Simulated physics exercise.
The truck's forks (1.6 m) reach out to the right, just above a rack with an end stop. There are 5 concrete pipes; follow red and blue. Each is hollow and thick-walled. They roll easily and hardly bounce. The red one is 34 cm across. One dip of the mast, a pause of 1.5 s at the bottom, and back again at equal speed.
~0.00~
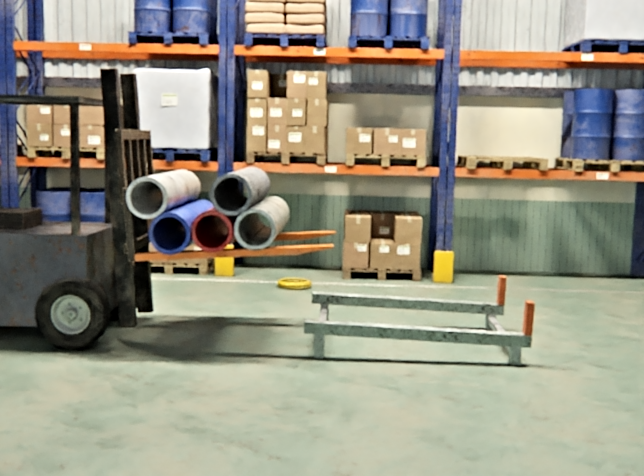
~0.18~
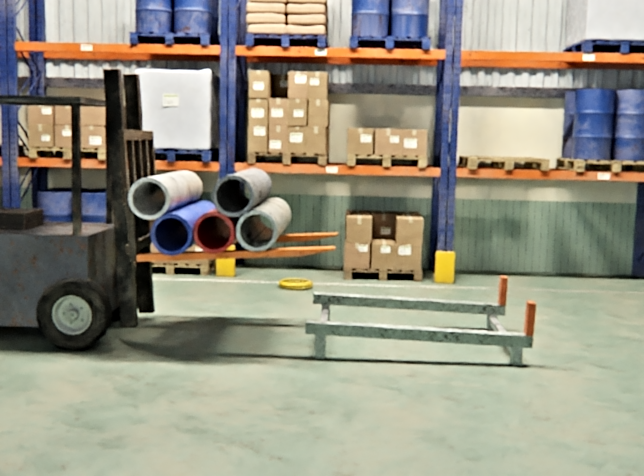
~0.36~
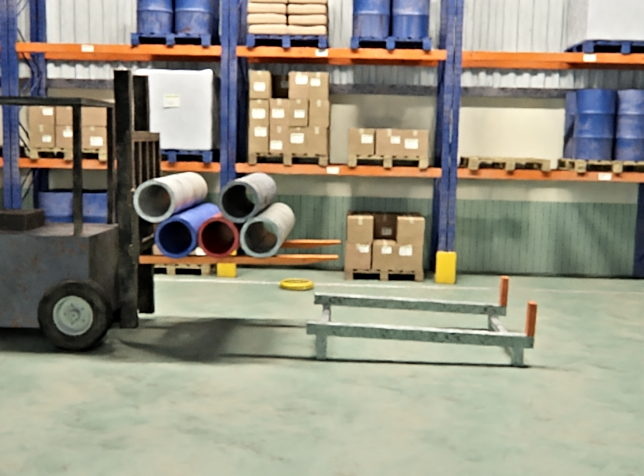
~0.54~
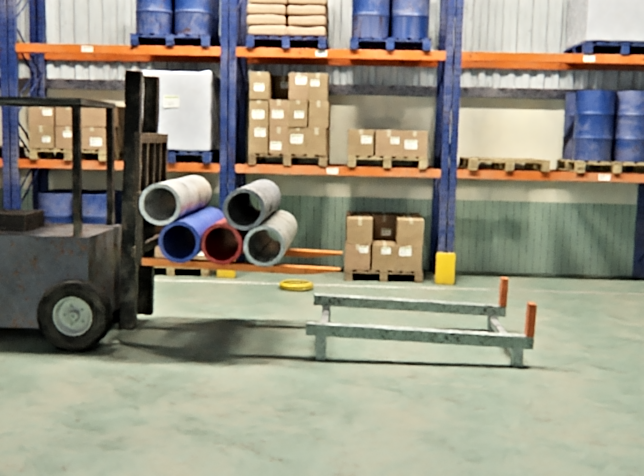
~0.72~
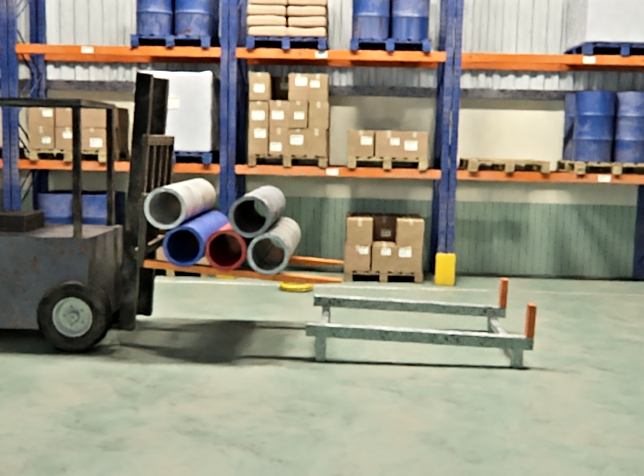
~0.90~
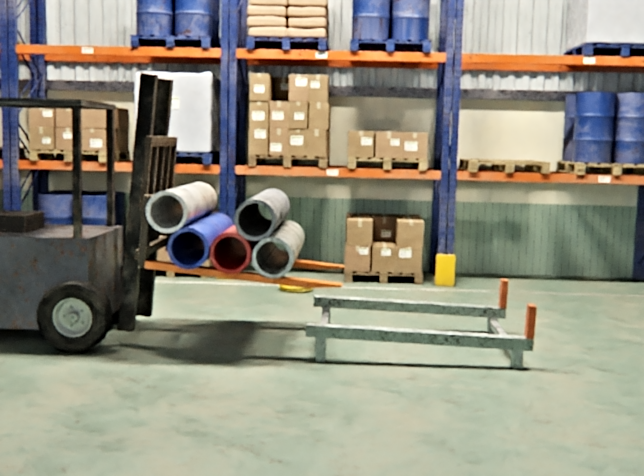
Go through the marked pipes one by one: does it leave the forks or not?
Red goes onto the rack, blue rolls off the tips.
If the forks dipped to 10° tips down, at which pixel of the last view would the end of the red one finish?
Around (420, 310).
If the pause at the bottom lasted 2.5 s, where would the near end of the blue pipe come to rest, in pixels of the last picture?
Near (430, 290).
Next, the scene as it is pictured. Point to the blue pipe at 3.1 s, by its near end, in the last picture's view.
Near (356, 245).
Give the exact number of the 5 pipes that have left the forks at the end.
The count is 4.
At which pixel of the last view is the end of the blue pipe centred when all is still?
Around (169, 338).
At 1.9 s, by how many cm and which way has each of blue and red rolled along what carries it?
Blue 45 right, red 45 right.
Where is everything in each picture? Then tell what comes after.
In the first frame, red (212, 232), blue (170, 234); forks 4° tips up; tips at (330, 246); 3 of the 5 lie directly on the forks.
In the second frame, red (214, 233), blue (172, 234); forks 4° tips up.
In the third frame, red (218, 238), blue (176, 238); forks 1° tips up.
In the fourth frame, red (221, 244), blue (180, 242); forks 2° tips down; tips at (337, 270).
In the fifth frame, red (225, 250), blue (184, 246); forks 4° tips down.
In the sixth frame, red (230, 253), blue (188, 248); forks 5° tips down; tips at (339, 285).
By 1.9 s, red is on the forks, 50 cm from the tips, rolling right; blue is on the forks, 85 cm from the tips, rolling right; 0 gone from the forks.
By 3.1 s, red is on the rack, 125 cm from the rack's far end, rolling right; blue is in the air, 150 cm from the rack's far end, rolling right; 4 gone from the forks.
Finally (7.1 s), red is on the rack, 90 cm from the rack's far end; blue is down on the ground short of the rack; 4 gone from the forks.
